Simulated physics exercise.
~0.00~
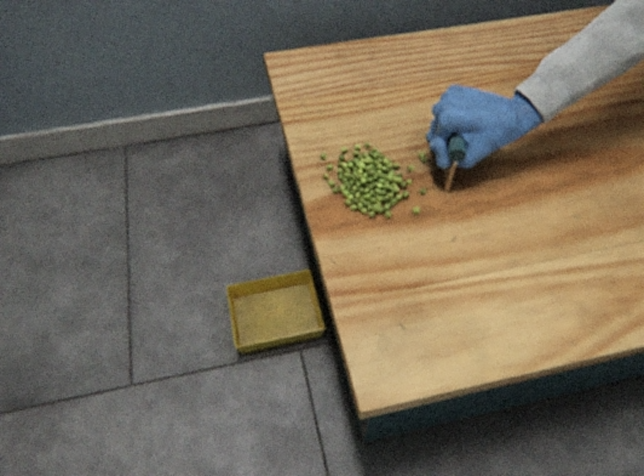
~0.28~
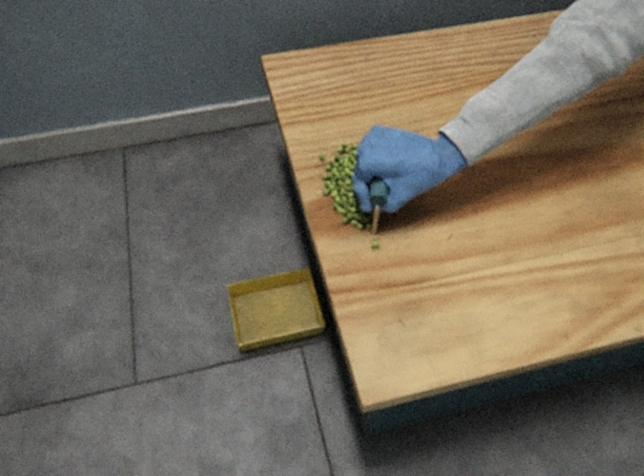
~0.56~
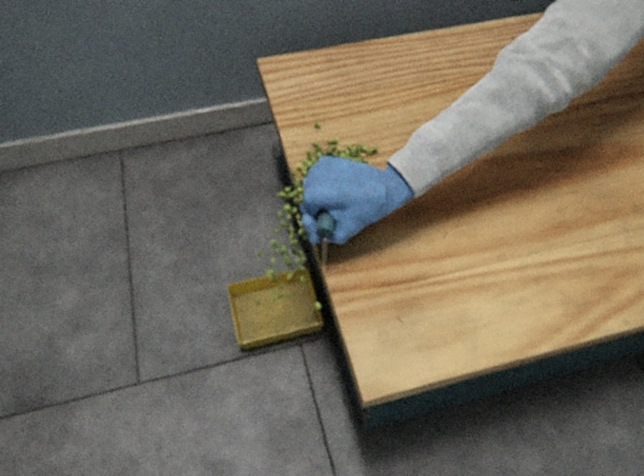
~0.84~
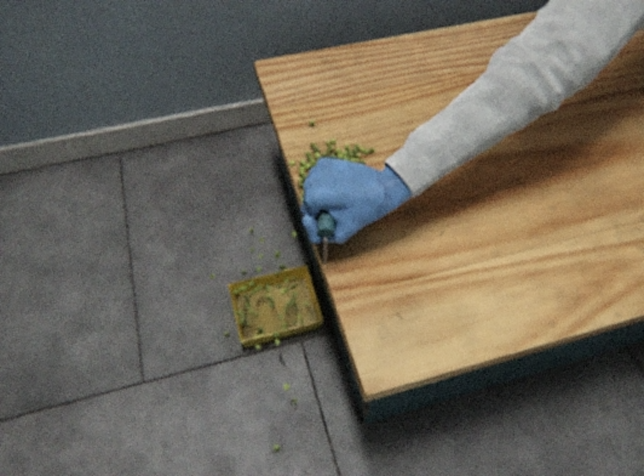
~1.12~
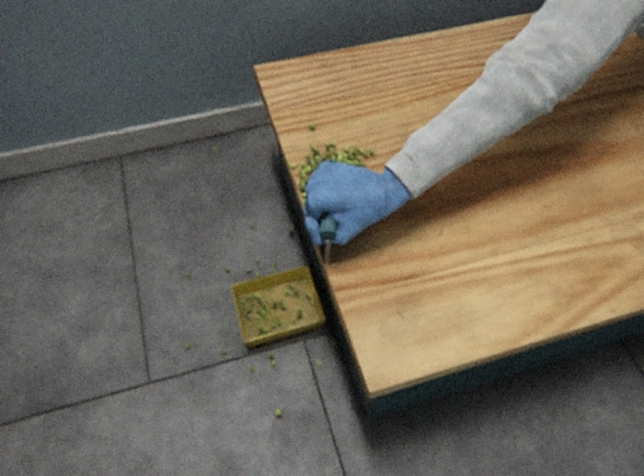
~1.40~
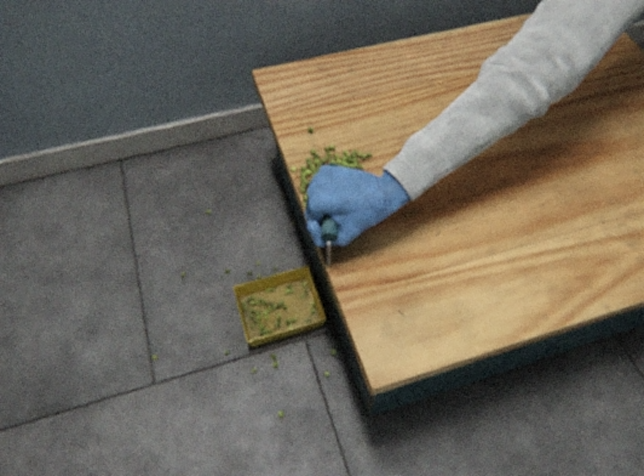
On a low wooden platform above grey floor tiles, a blue-gloved hand pushes a scraper left into a heap of small green peas, driving many over the edge before stopping there; some land in the yellow tin below, a few scatter on the floor, and the rest stay on top.
